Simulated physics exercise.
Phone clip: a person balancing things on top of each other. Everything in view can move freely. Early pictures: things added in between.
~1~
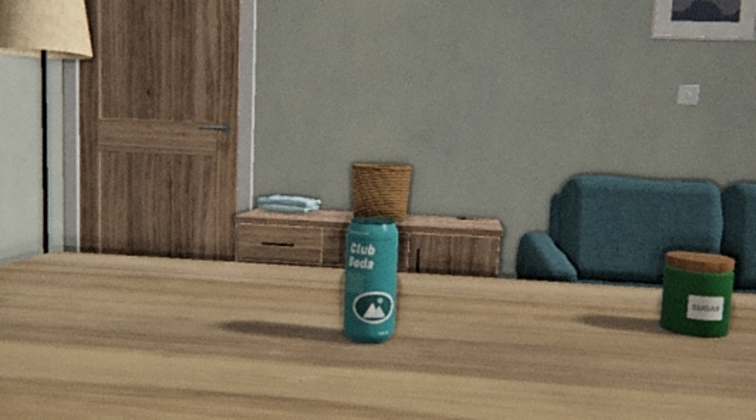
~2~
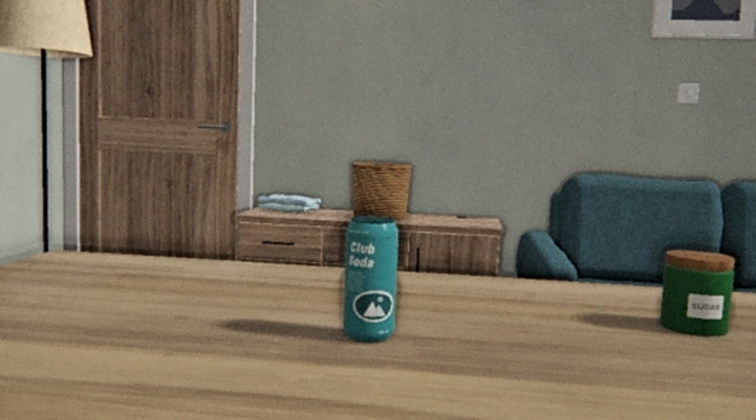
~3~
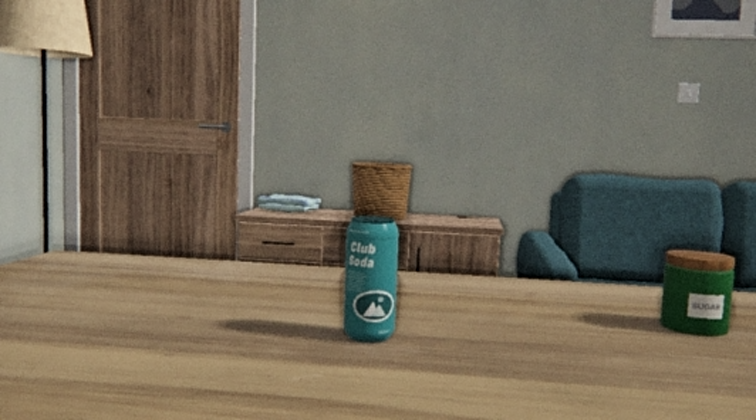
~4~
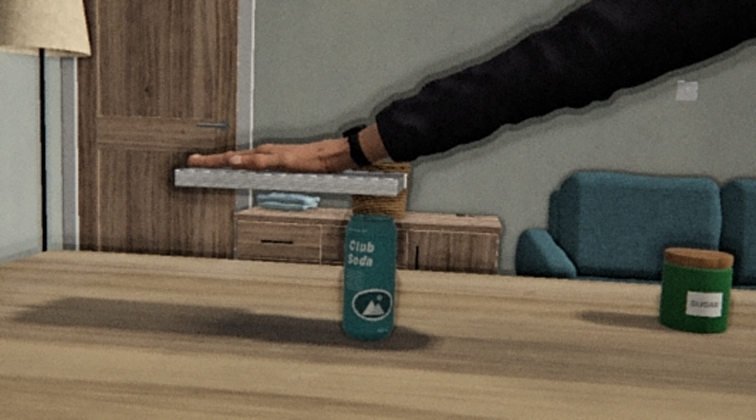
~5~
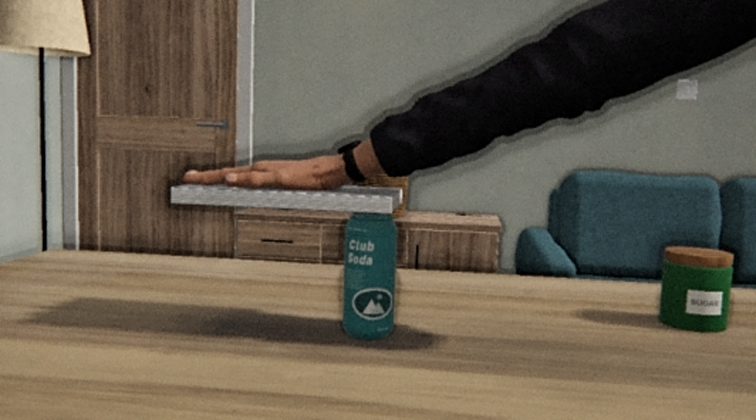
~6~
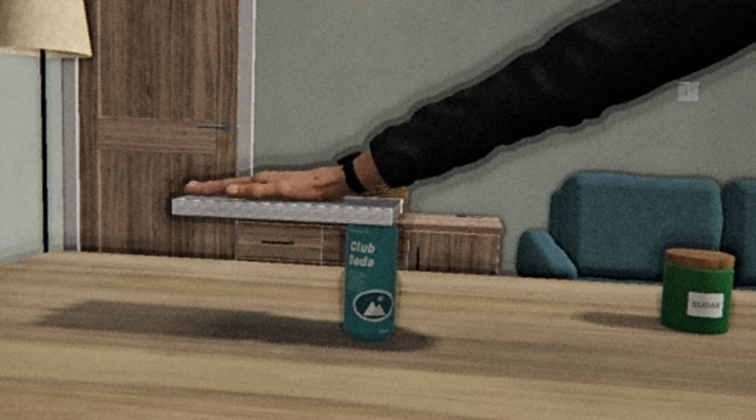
In a living room with a wooden door, a lamp and a teal sofa, a fixed camera looks across a wooden tabletop at about its own height. A teal club soda can stands near the centre, with a brown woven basket on the cabinet behind it, and a green sugar jar sits at right. An arm in a dark sleeve enters from the right and lowers a flat grey book onto the can, its hand staying on top.
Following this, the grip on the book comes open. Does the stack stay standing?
No.
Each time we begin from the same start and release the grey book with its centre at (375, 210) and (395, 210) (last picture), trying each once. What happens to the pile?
In the first case the pile remains standing, while in the second it remains standing.
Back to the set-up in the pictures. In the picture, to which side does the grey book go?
As we see it, to our right.
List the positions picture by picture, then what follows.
In the first frame, the last thing is not in view yet; green jar (697, 293).
In the second frame, the last thing is not in view yet; green jar (697, 292).
In the third frame, the last thing is not in view yet; green jar (697, 292).
The fourth frame shows coming down; grey book (298, 179); green jar (695, 290).
The fifth frame shows coming down; grey book (293, 195); green jar (695, 288).
The sixth frame shows set down, still held; grey book (294, 206); green jar (697, 290).
Then, 0.30 s later than the last frame, grey book now fallen.
Then, 0.60 s later than the last frame, turquoise can tilted by 20°.
Then, 0.80 s later than the last frame, turquoise can now fallen.
When it is over, fallen, grey book and turquoise can; green jar as before. End places, in pixels of the last picture, grey book near (340, 299). The pile comes apart.
